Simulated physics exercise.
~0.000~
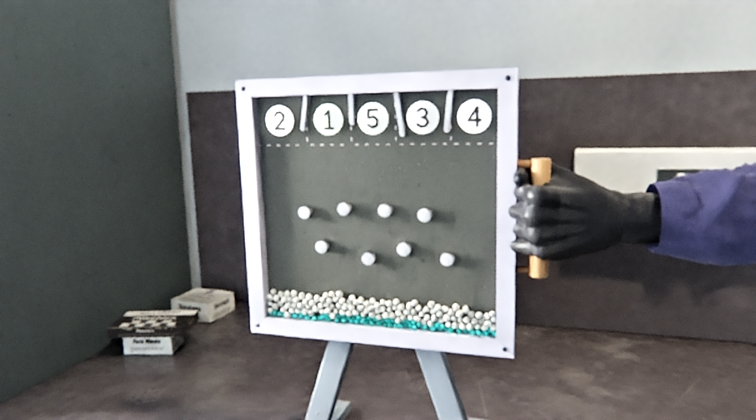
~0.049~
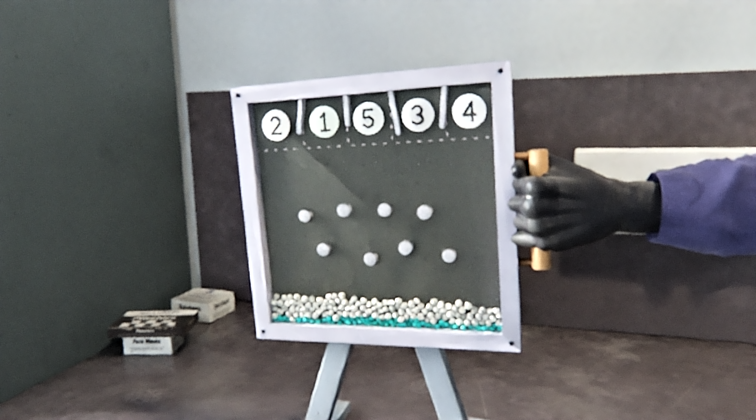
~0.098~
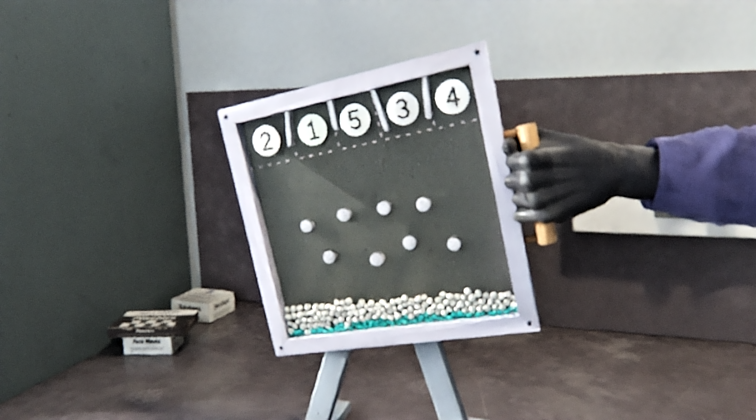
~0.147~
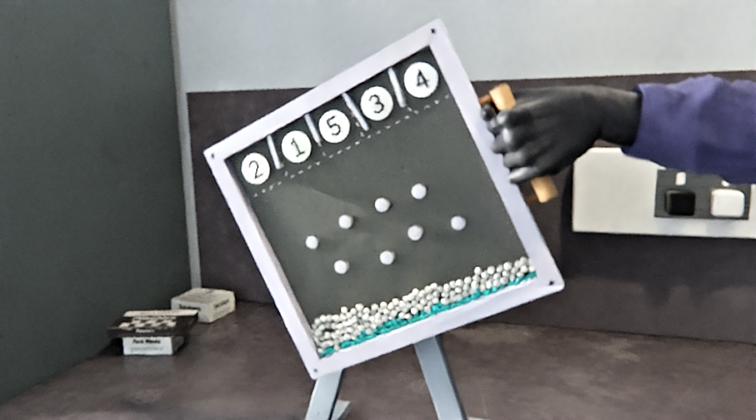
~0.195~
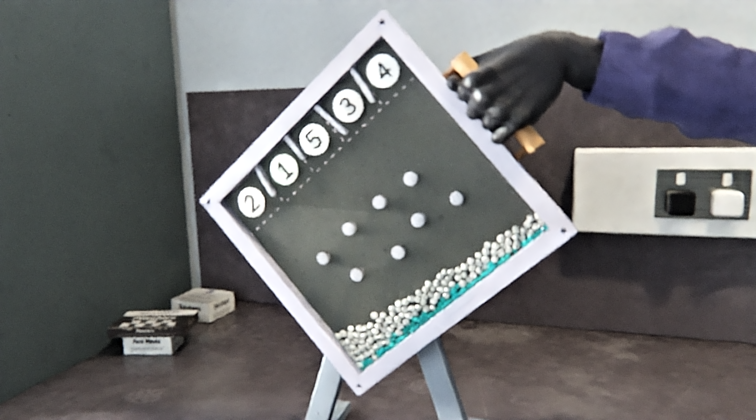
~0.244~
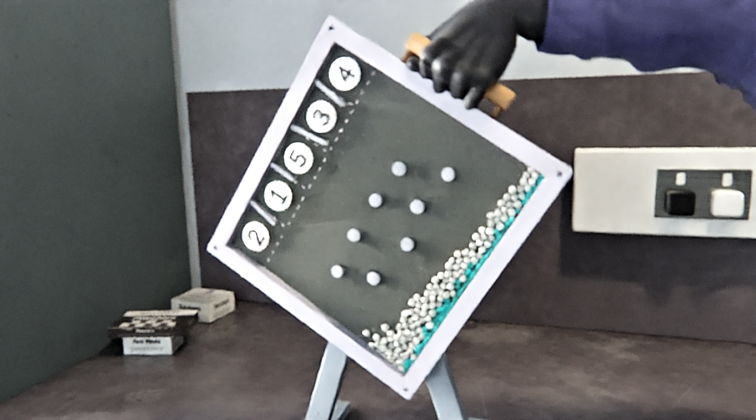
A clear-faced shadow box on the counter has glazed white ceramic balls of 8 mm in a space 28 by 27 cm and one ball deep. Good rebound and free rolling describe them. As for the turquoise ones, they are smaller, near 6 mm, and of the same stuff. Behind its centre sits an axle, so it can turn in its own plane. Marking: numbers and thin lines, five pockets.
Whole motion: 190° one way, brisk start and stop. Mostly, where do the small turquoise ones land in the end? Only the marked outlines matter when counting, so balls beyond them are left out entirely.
The one marked 5.
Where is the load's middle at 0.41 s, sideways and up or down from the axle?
Roughly 11 centimetres to the right and 2 centimetres below.
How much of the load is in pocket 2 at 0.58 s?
The share there is near 25 %.
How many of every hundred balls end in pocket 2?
Around 35 in a hundred.
By 0.41 s, it stands 111° anticlockwise; nothing in the marked areas; small ones, nothing in the marked areas.
By 0.58 s, it stands 167° anticlockwise; no. 2, 25 %; small ones, nothing in the marked areas.
By 0.72 s, it has come round 190° anticlockwise; no. 1, 15 %, no. 2, 30 %, no. 5, 5 %; small ones, no. 1, 20 %.
All still by 2.1 s, it has come round 190° anticlockwise; no. 1, 25 %, no. 2, 35 %, no. 3, 0 %, no. 4, 5 %, no. 5, 30 %, elsewhere 5 %; small ones, no. 1, 30 %, no. 2, 5 %, no. 3, 5 %, no. 4, 5 %, no. 5, 55 %.
